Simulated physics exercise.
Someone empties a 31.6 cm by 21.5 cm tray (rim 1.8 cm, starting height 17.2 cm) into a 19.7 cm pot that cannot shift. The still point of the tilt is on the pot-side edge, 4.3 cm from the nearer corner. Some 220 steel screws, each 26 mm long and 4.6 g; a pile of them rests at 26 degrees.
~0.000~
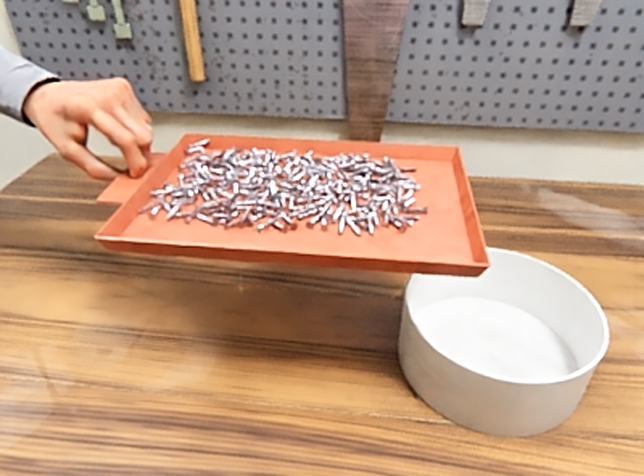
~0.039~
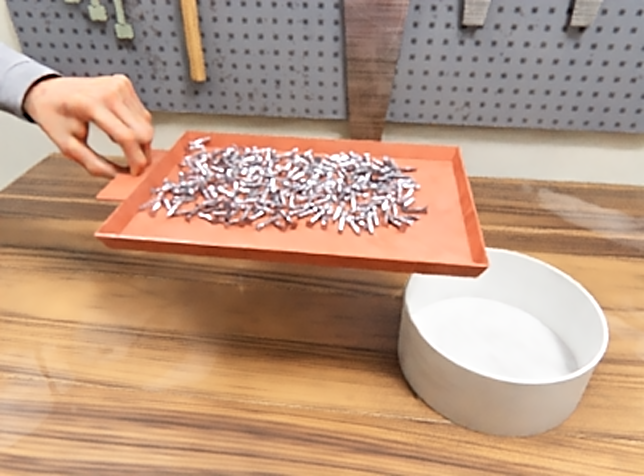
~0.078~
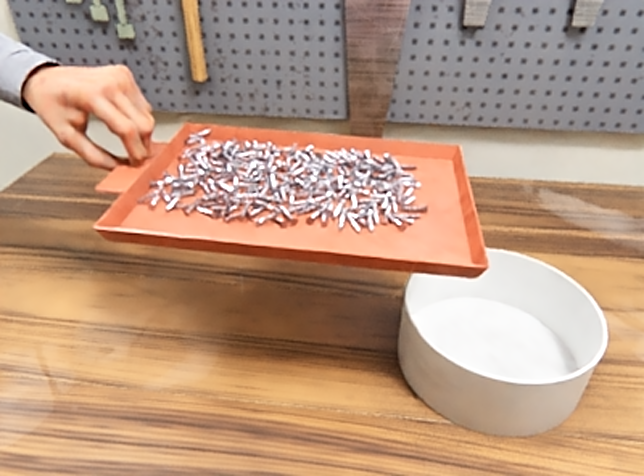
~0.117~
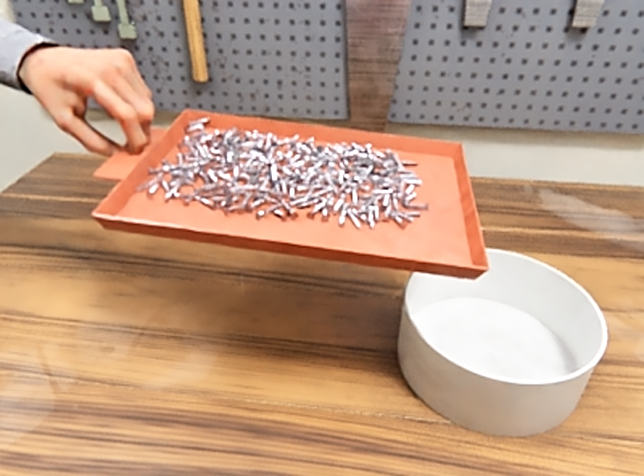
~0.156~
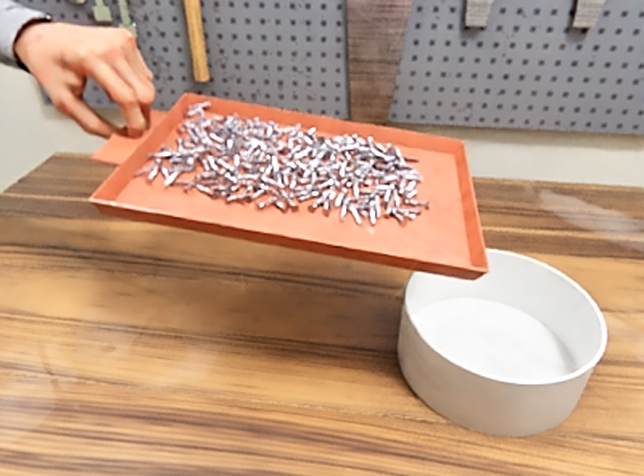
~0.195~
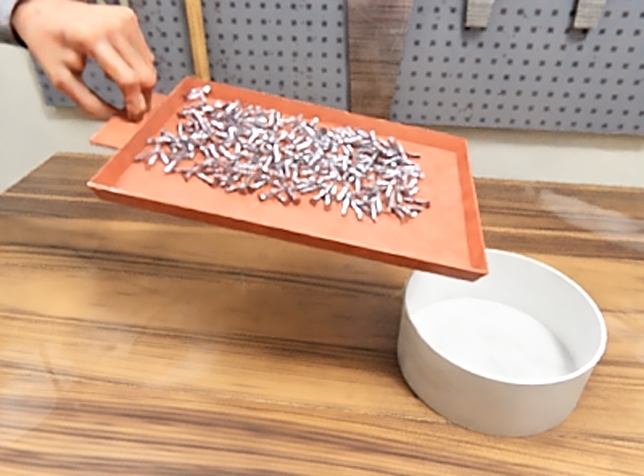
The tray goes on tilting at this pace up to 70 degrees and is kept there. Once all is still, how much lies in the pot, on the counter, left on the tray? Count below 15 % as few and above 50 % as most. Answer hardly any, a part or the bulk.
In the pot: The bulk; on the counter: A part; left on the tray: Hardly any.
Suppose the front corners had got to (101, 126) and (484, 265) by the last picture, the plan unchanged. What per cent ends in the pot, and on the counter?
Pot 75, counter 25.
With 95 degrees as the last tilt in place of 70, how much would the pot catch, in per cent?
It would be near 80 per cent.
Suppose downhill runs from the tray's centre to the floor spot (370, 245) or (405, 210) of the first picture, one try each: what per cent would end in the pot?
Some 30 and 65 per cent.
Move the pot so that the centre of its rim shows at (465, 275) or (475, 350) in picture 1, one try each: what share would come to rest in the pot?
Some 20 and 85 per cent.
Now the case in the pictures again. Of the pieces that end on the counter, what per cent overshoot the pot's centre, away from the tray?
Roughly 90 per cent.
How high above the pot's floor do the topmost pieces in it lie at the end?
Some 2.5 cm.
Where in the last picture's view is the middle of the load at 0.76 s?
Around (483, 221).
After 0.53 s, tilt 40 degrees; the tray holds 100 %, the pot 0 %.
After 0.76 s, tilt 59 degrees; the tray holds 85 %, the pot 0 %.
After 1.10 s, tilt 70 degrees; the tray holds 10 %, the pot 65 %.
In the end, at 1.9 s, pot 70 %, counter 20 %, tray 5 %.
